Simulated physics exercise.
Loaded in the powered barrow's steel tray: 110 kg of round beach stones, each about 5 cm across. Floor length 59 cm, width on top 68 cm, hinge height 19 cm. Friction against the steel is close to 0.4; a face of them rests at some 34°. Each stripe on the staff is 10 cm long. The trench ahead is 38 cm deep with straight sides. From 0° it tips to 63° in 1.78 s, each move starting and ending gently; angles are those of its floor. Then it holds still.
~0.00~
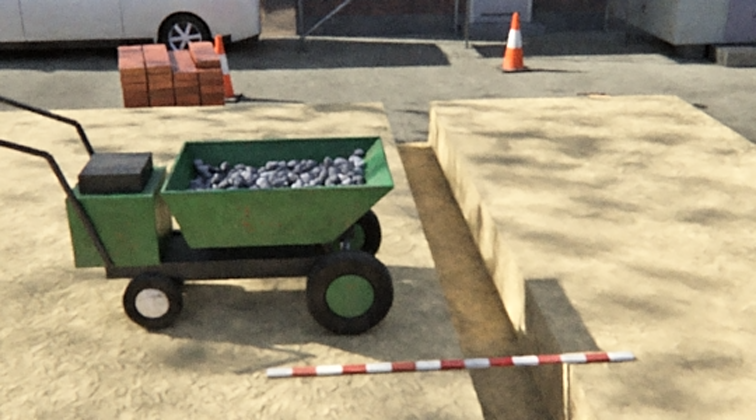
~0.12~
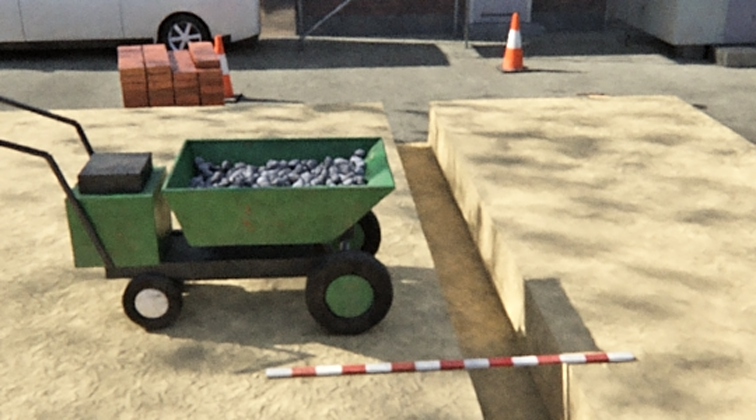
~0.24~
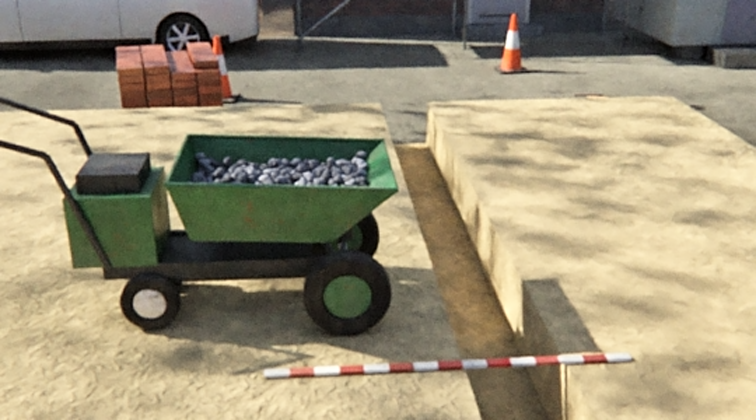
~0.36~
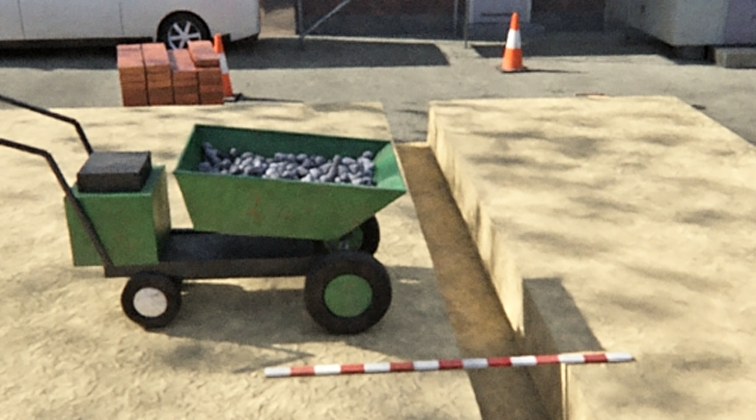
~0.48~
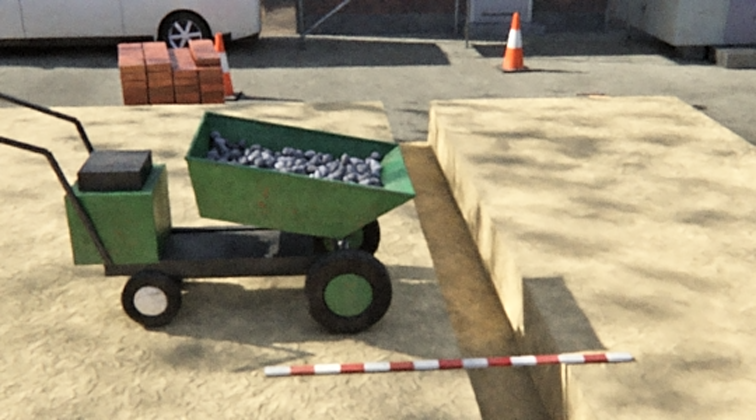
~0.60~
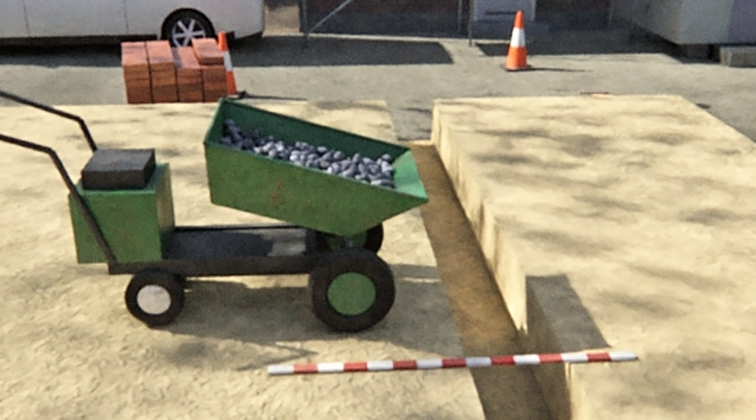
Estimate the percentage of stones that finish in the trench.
Roughly 95 per cent ends in the trench.
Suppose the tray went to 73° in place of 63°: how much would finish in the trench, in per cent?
In that case some 100 per cent.
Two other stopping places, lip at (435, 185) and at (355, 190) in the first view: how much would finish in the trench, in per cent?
Near 50 per cent from the first place, 100 from the second.
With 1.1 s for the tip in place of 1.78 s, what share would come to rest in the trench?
In that case some 85 per cent.
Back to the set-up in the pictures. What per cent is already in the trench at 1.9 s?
Some 60 per cent.
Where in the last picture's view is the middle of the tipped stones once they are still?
Around (498, 348).
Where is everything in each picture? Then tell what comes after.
The first frame shows lip at (394, 187), floor tilted 0°, highest stones at (326, 168).
The second frame shows lip at (395, 187), floor tilted 1°, highest stones at (306, 166); the stones move at 0.1 m/s on average.
The third frame shows lip at (398, 190), floor tilted 3°, highest stones at (258, 166); the stones move at 0.2 m/s on average.
The fourth frame shows lip at (406, 192), floor tilted 7°, highest stones at (233, 161); the stones move at 0.3 m/s on average.
In the fifth frame, the tray is at 11°, its lip at (415, 196); the top of the load is at (226, 150); the stones move at 0.4 m/s on average.
In the sixth frame, the tray is at 17°, its lip at (428, 201); the top of the load is at (239, 139); the stones move at 0.4 m/s on average.
After 1.3 s the floor is at 53°; 100 % in the tray; the foremost stones are at (464, 229).
After 1.9 s the floor is at 63°; 40 % in the tray, 58 % in the trench, 2 % past the trench; the foremost stones are at (561, 289).
After 2.2 s the floor is at 63°; 14 % in the tray, 81 % in the trench, 5 % past the trench; the foremost stones are at (627, 293).
After 4.2 s the floor is at 63°; 0 % in the tray, 95 % in the trench, 5 % past the trench; the foremost stones are at (659, 295).
